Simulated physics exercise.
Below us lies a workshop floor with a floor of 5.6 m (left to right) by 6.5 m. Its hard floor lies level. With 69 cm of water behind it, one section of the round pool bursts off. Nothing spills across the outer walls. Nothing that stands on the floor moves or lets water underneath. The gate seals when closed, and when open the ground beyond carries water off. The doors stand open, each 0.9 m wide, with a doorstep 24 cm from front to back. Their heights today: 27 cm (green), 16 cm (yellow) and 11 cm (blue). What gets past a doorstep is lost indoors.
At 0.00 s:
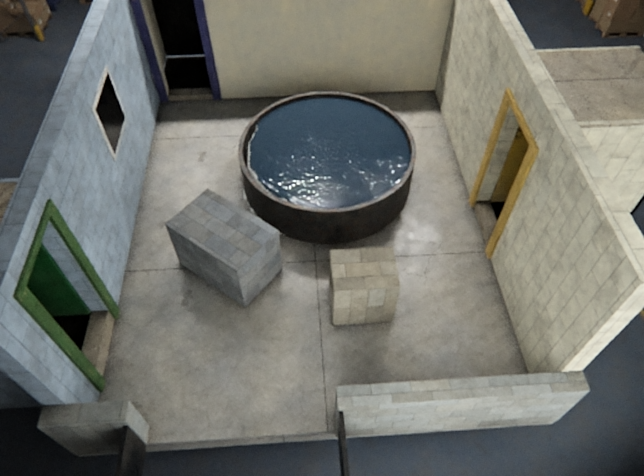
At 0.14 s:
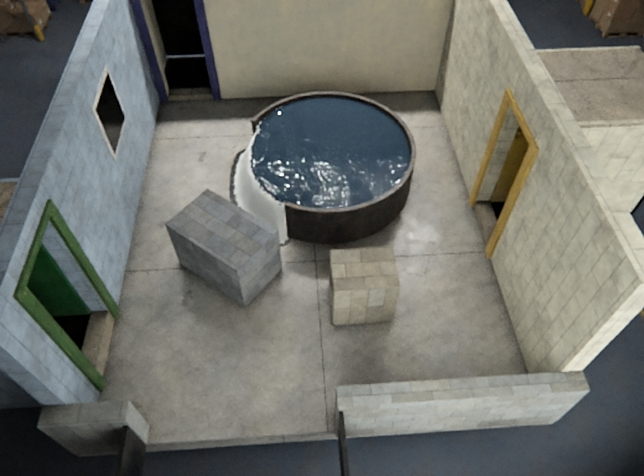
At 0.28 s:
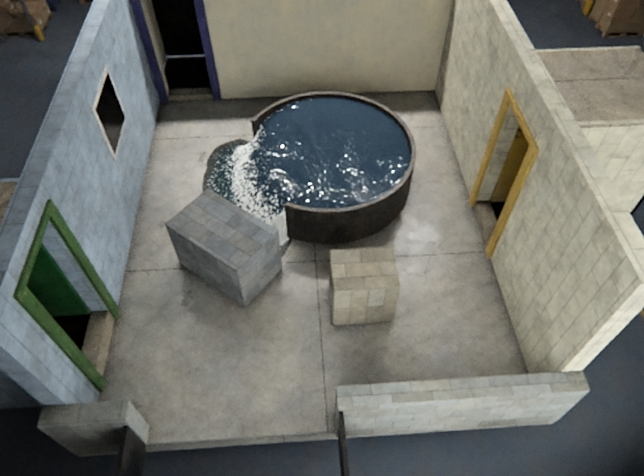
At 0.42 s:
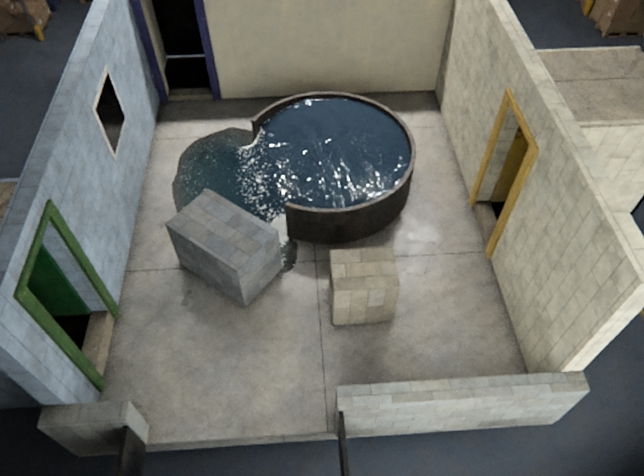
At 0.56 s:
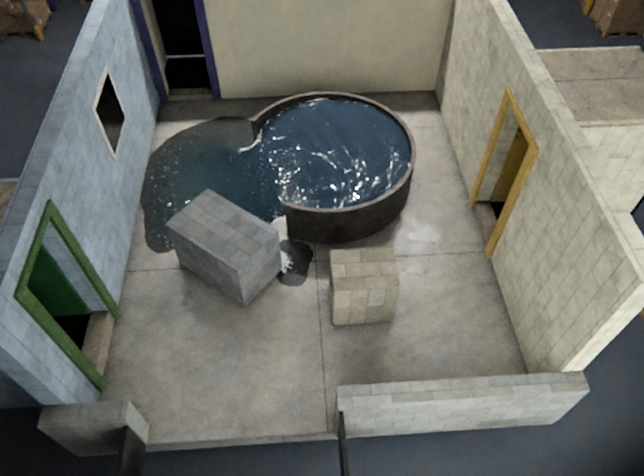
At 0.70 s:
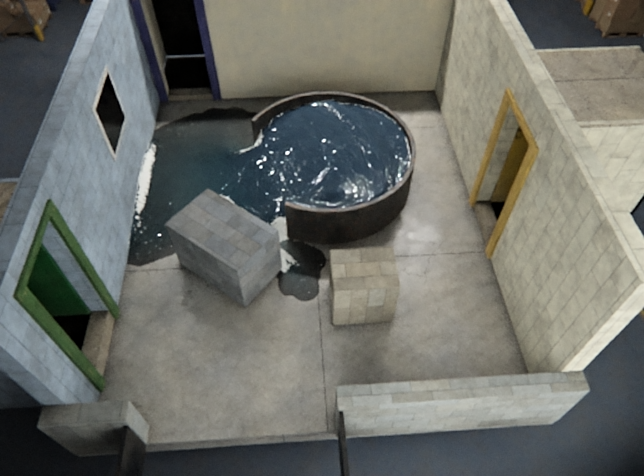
At first, a round pool of dark water stands whole and still on a dry floor between walls. Then its left side opens and water pours out in a white rush, spreading behind and around the grey block until it reaches the left wall, while a smaller patch creeps between the two blocks.
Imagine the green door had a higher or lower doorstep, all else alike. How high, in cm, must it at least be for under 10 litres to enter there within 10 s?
At least 7 cm or so.
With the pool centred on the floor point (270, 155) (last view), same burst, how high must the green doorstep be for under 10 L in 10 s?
Then roughly 14.0 cm.
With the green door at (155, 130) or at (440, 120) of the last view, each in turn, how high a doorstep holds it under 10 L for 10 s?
About 22 and 15 cm.
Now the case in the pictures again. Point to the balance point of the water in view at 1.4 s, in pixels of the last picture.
Around (280, 186).
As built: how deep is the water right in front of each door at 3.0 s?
In cm: Green 9, yellow 11, blue 35.
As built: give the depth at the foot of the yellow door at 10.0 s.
Roughly 10.5 cm deep.
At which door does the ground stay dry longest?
The yellow one.
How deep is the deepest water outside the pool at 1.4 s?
About 54 cm.
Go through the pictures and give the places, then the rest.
The first frame shows the round pool at (327, 149) is whole and still, 69 cm deep; the green door at (81, 312) is dry.
In the second frame, the gap is at (249, 187), the front 0.3 m out at a hidden place; the back of the round pool holds 69 cm.
In the third frame, the front is at (212, 161), 0.8 m from the gap at (249, 190); 1.7 m2 of floor is wet, 69 cm left at the back.
In the fourth frame, the gap is at (249, 191), the front 1.2 m out at (186, 157); the back of the round pool holds 69 cm.
In the fifth frame, the gap is at (249, 191), the front 1.8 m out at (156, 156); the back of the round pool holds 69 cm.
In the sixth frame, water pours out at (249, 191) and has run 2.1 m, to (129, 258); about 7 cm deep outside, 67 cm at the back; the green door at (81, 312), 3.3 m from the gap, is still 1.5 m from the nearest water.
After 1.4 s water covers 30 % of the floor, deepest (54 cm) near (142, 193); 3 cm at the green door, 0 litres in over its 27 cm doorstep.
After 3.0 s water covers 70 % of the floor, deepest (41 cm) near (161, 101); 9 cm at the green door, 0 litres in over its 27 cm doorstep.
After 10.0 s water covers 100 % of the floor, deepest (16 cm) near (532, 384); 5 cm at the green door, 0 litres in over its 27 cm doorstep.
At the green door as built, the water arrived by 1.3 s and peaked near 9 cm at 2.8 s.
Run again over the same 10 s with other heights there, 17 litres in over 6 cm, 6 litres over 8 cm. The limit of 10 litres is kept from about 7 cm up.
